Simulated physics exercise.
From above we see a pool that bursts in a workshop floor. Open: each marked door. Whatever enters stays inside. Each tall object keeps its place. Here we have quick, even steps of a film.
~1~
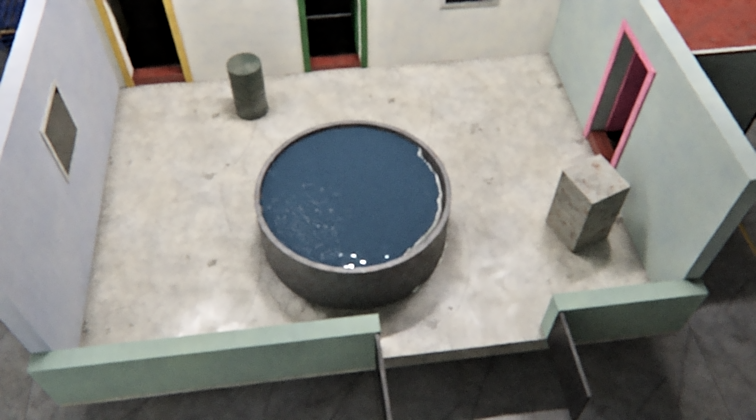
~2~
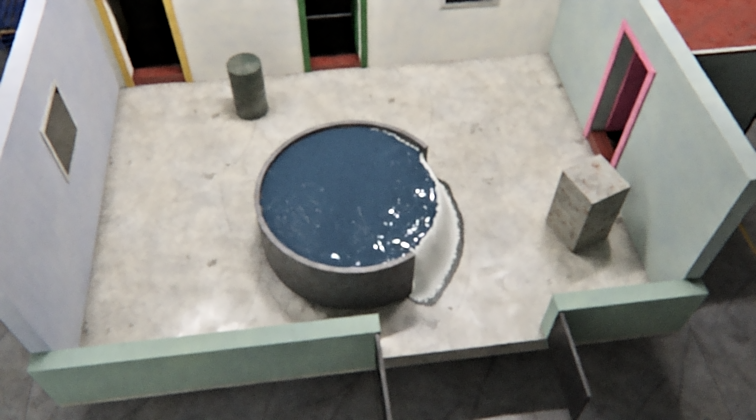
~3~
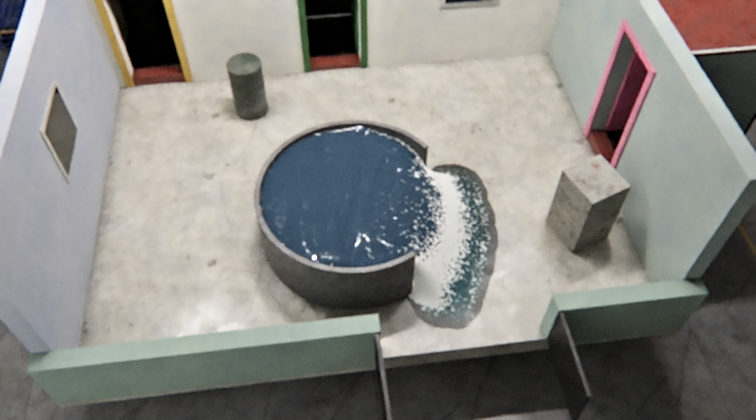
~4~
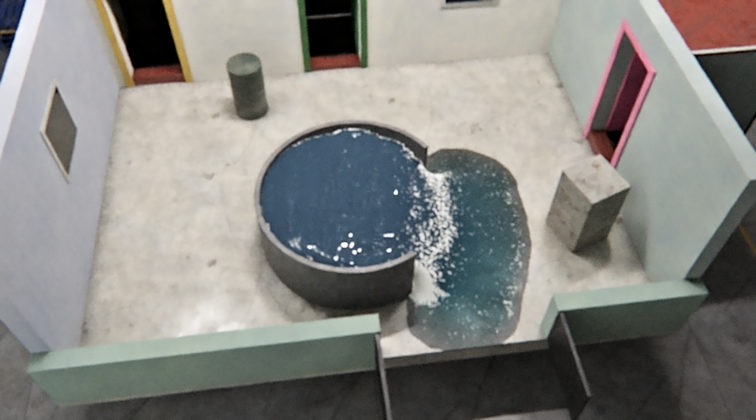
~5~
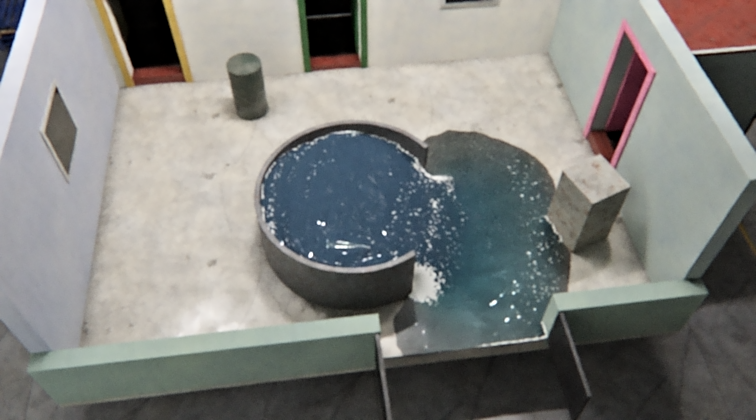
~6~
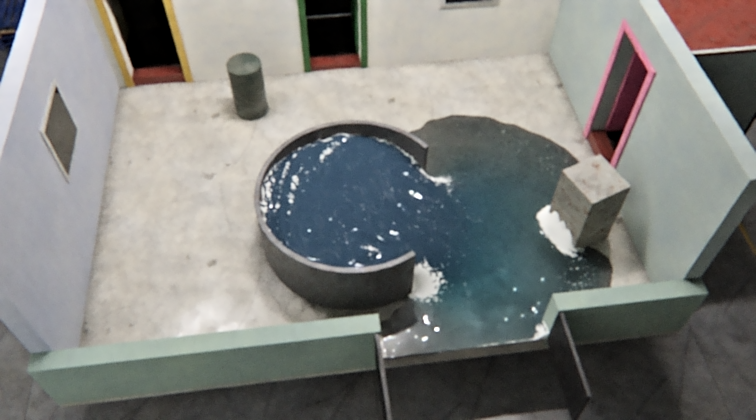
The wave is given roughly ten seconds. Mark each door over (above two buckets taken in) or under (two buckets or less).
Green door: Under. Pink door: Over. Yellow door: Under.
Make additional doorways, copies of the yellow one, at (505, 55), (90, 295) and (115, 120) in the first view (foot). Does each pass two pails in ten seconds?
Above, below, below.
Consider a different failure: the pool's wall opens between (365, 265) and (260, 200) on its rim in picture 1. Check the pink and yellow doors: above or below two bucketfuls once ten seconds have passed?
The pink door misses the threshold, while the yellow door overshoots the limit.
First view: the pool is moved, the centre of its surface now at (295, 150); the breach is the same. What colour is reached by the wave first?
That would be the pink-painted one.
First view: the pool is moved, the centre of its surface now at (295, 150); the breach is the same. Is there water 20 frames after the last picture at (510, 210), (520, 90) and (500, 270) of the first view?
Soaked, soaked, soaked.
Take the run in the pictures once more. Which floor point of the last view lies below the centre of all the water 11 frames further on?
Somewhere around (466, 224) in the last view.
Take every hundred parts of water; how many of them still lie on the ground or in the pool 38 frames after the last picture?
74 per cent.
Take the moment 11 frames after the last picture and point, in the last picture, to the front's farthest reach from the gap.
The flood front should get to about (540, 54).
A moment on, water covers 30 % of the floor; the green door not reached, the pink door under two buckets in, the yellow door not reached.
Next, water covers 30 % of the floor; the green door not reached, the pink door far over two buckets in, the yellow door not reached.
Then, water covers 40 % of the floor; the green door not reached, the pink door far over two buckets in, the yellow door not reached.
Later, water covers 80 % of the floor; the green door wet at the sill, nothing in, the pink door far over two buckets in, the yellow door wet at the sill, nothing in.
In the end, water covers 95 % of the floor; the green door wet at the sill, nothing in, the pink door far over two buckets in, the yellow door wet at the sill, nothing in.
